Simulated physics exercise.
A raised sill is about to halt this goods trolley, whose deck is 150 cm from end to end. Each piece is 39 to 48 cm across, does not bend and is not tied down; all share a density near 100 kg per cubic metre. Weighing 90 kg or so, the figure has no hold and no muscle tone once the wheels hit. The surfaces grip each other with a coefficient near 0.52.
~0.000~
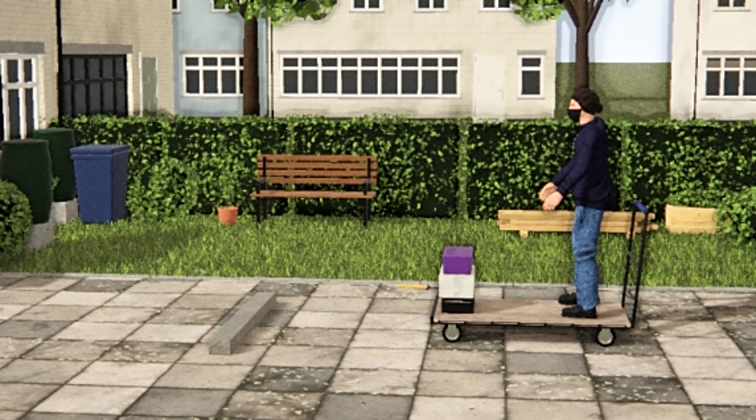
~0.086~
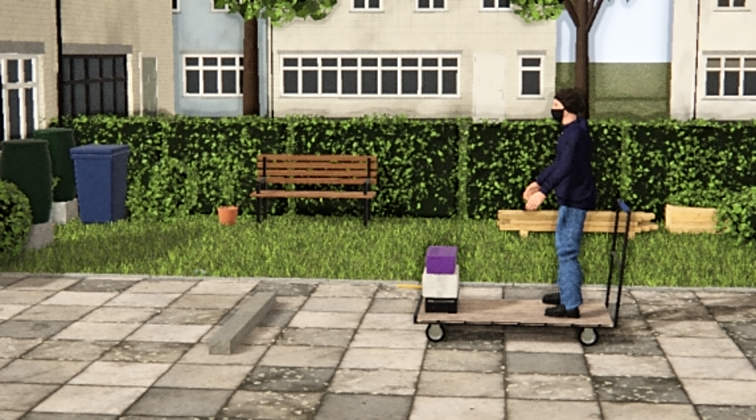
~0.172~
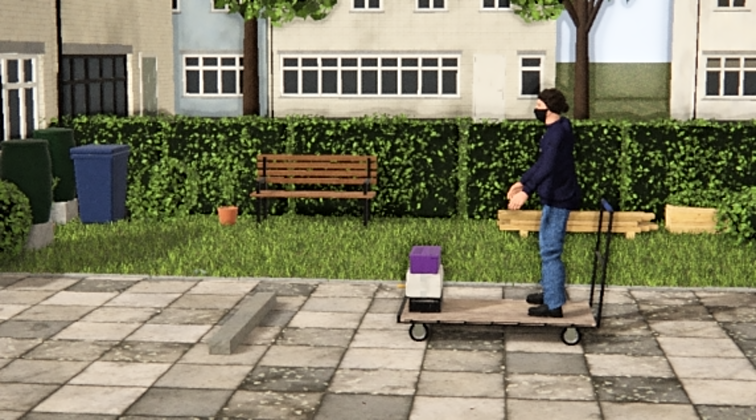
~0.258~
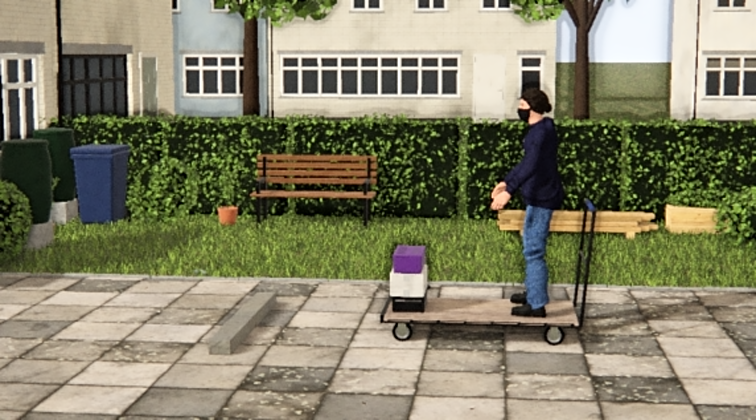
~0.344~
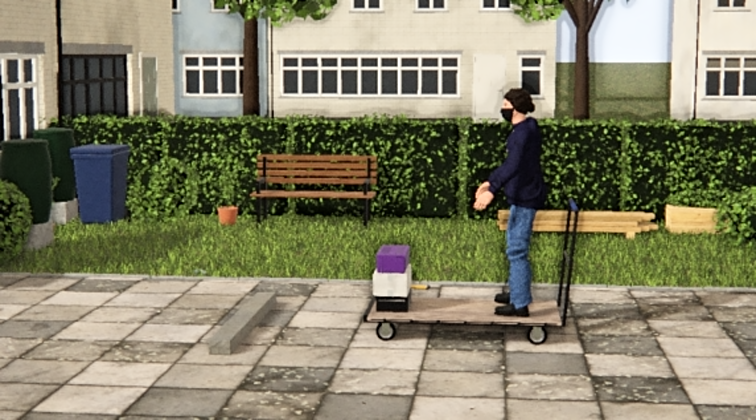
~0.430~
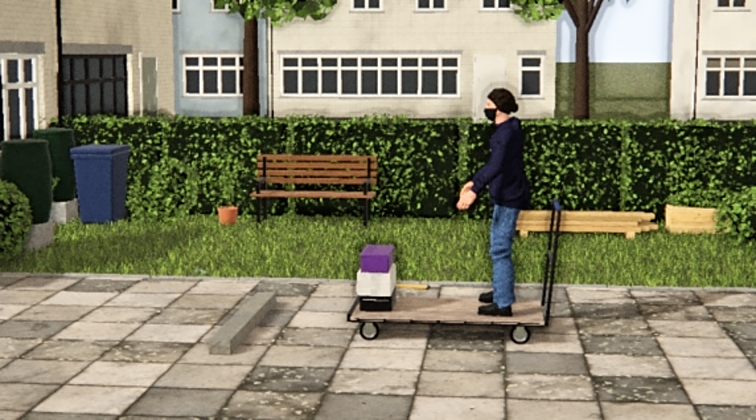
A masked figure in a navy top and blue jeans stands on a flat goods trolley, seen side-on from a fixed view across a paved path by grass and a hedge. Stacked purple, white and black pieces sit at the deck's left end, with a grey sill, wooden bench and blue bin further left. The trolley rolls steadily leftward, carrying the upright figure, forearms held forward.
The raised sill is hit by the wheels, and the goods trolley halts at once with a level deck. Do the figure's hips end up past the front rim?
No.
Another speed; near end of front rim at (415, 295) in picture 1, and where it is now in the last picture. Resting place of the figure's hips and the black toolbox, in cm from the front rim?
Both stay short of the rim: The hips by 90 cm and black by 20 cm.
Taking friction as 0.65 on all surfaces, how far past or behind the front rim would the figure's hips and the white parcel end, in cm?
Result: Hips 90 short of the rim; white item 20 beyond.
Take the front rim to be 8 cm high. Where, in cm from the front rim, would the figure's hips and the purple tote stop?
Rest positions from the front rim: Hips 90 cm behind; purple 40 cm past.
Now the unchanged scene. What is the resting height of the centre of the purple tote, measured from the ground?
About 10 cm.
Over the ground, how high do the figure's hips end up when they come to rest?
About 55 cm above the ground.
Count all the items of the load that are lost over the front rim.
Total: 2.
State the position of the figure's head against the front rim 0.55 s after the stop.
10 cm behind it.
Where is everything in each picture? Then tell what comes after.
The first picture shows hips (594, 194), black toolbox (458, 300), rim corner (432, 319); 155 cm still to roll.
The second picture shows hips (577, 194), black toolbox (442, 300), rim corner (415, 319); 142 cm still to roll.
The third picture shows hips (560, 194), black toolbox (426, 299), rim corner (399, 319); 129 cm still to roll.
The fourth picture shows hips (543, 194), black toolbox (410, 299), rim corner (382, 318); 116 cm still to roll.
The fifth picture shows hips (527, 193), black toolbox (394, 299), rim corner (365, 318); 103 cm still to roll.
The sixth picture shows hips (510, 193), black toolbox (378, 298), rim corner (349, 317); 90 cm still to roll. Speed about 1.5 m/s.
After 1.02 s the deck stops.
After 1.27 s the figure's hips are 89 cm behind the rim, near (353, 219) in the last picture's view.
After 1.57 s the figure's hips are 77 cm behind the rim, near (337, 255) in the last picture's view.
After 2.02 s the figure's hips are 83 cm behind the rim, near (344, 259) in the last picture's view.
Final state at 4.9 s, past the rim, purple tote and white parcel; behind it, black toolbox and the figure's hips.
